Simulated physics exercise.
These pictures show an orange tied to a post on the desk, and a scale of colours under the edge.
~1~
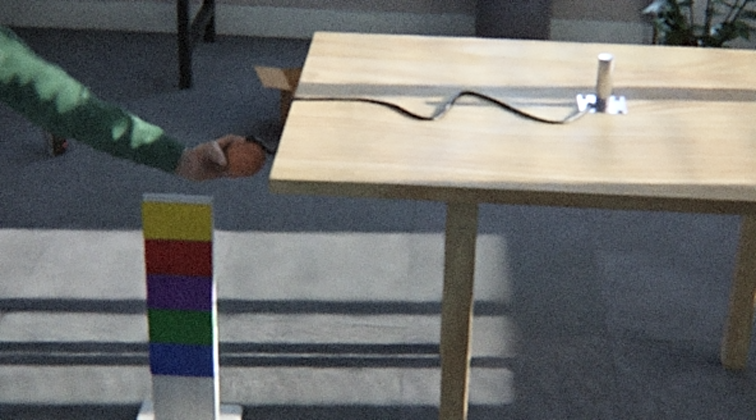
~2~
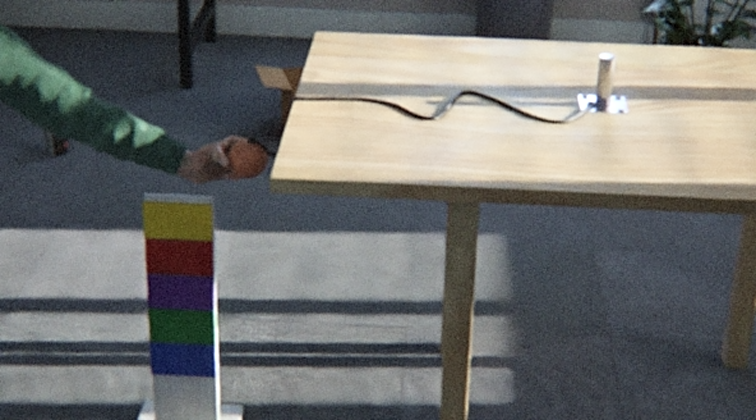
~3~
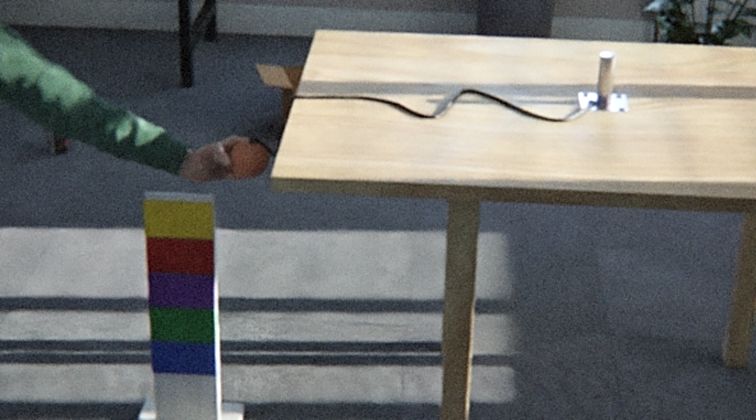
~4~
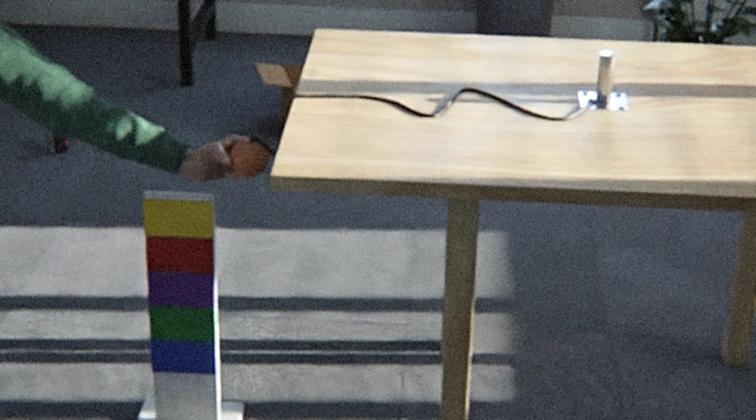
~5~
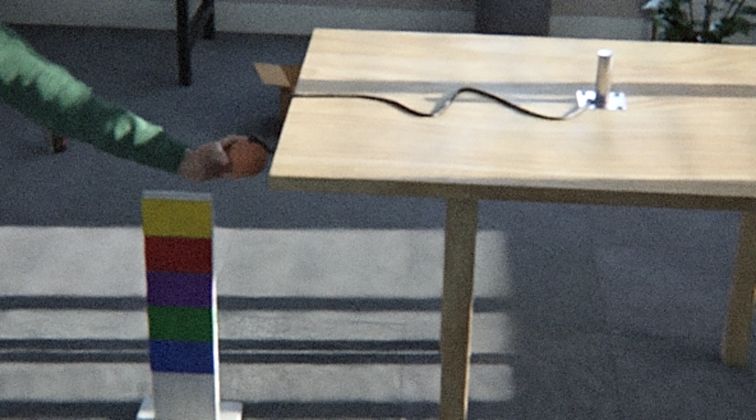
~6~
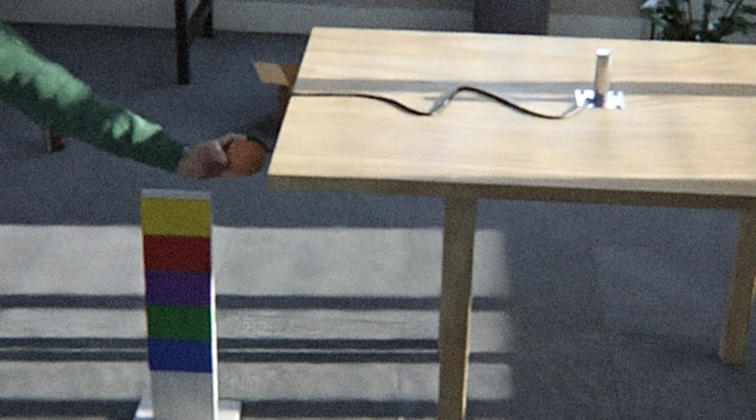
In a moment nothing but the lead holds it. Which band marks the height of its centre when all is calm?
Its middle rests at the green band.
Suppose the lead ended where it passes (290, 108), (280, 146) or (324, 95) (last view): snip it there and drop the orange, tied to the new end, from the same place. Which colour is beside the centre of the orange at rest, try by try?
One after the other, red; purple; yellow.
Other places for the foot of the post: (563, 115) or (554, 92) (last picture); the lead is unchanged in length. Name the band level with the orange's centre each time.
Try by try: Blue; blue.
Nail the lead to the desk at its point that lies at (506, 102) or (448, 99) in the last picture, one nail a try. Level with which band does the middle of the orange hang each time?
One after the other, purple; red.
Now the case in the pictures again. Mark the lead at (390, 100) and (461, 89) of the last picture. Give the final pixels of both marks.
Near (289, 128) and (401, 98).
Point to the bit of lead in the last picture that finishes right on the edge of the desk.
That spot is around (407, 108).
A little later, orange near (287, 308); level with green.
Next, orange near (295, 315); level with green.
When it is over, orange near (292, 318); level with green. The green one.
